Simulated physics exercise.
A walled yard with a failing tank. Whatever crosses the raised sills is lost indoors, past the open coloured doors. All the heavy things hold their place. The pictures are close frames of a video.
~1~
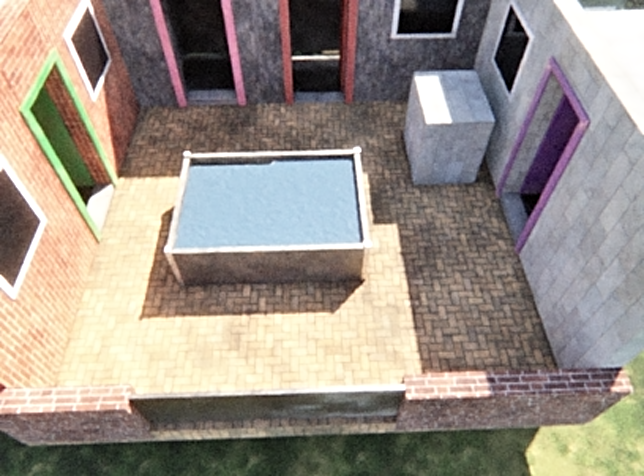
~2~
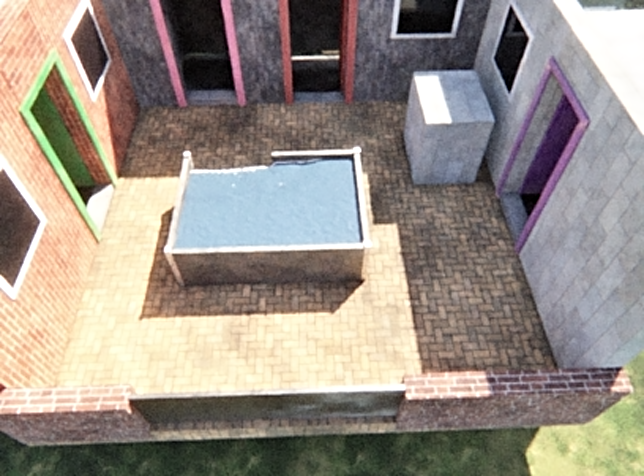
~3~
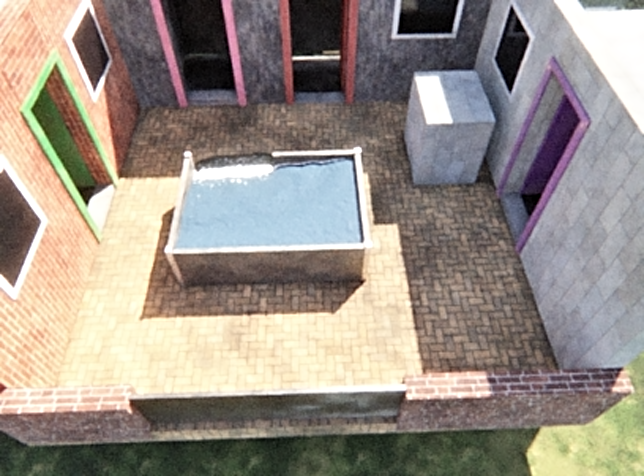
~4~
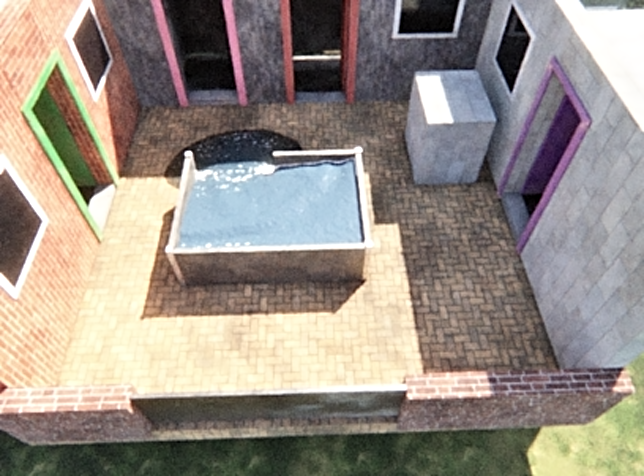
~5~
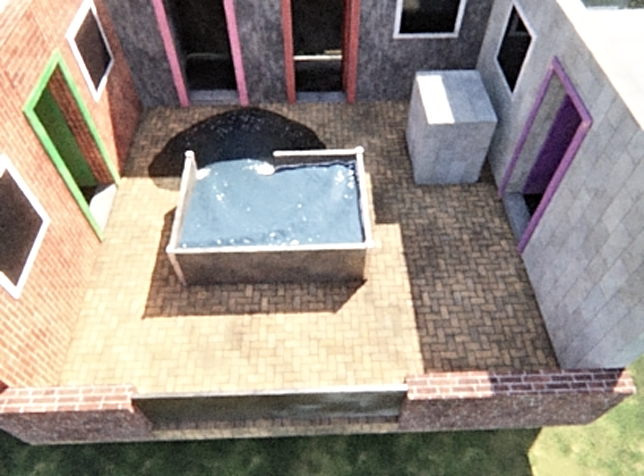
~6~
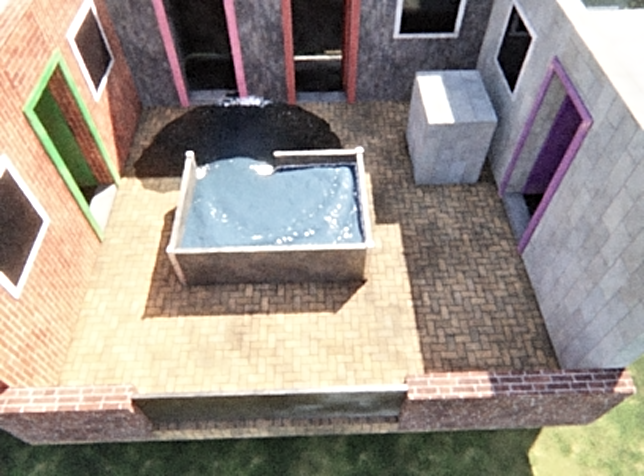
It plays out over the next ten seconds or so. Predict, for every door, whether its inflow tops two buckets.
Green door: Does not top two buckets; red door: Tops two buckets; purple door: Does not top two buckets; pink door: Tops two buckets.
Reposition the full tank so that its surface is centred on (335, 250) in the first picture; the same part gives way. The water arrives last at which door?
It's the one in purple.
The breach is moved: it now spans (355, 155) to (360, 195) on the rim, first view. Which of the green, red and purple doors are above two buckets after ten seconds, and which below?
Lab note: Green below the mark, red above the mark, purple above the mark.
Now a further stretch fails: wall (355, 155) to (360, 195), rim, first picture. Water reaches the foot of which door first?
The purple door.
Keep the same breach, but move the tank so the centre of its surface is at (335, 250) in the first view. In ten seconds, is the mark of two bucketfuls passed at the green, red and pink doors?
Here's how I see it: The green door doesn't reach it, then the red door gets past it, and the pink door gets past it.
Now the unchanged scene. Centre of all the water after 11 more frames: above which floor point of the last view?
Near (251, 184).
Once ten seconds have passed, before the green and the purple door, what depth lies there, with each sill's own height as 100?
First 50 percent, then 20 percent.
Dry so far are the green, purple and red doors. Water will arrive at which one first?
Clearly the door marked red.
A moment on, water covers 25 % of the floor; the green door not reached, the red door under two buckets in, the purple door not reached, the pink door over two buckets in.
Next, water covers 30 % of the floor; the green door not reached, the red door over two buckets in, the purple door not reached, the pink door far over two buckets in.
Then, water covers 45 % of the floor; the green door wet at the sill, nothing in, the red door far over two buckets in, the purple door not reached, the pink door far over two buckets in.
Later, water covers 80 % of the floor; the green door wet at the sill, nothing in, the red door far over two buckets in, the purple door wet at the sill, nothing in, the pink door far over two buckets in.
In the end, water covers 100 % of the floor; the green door wet at the sill, nothing in, the red door far over two buckets in, the purple door wet at the sill, nothing in, the pink door far over two buckets in.
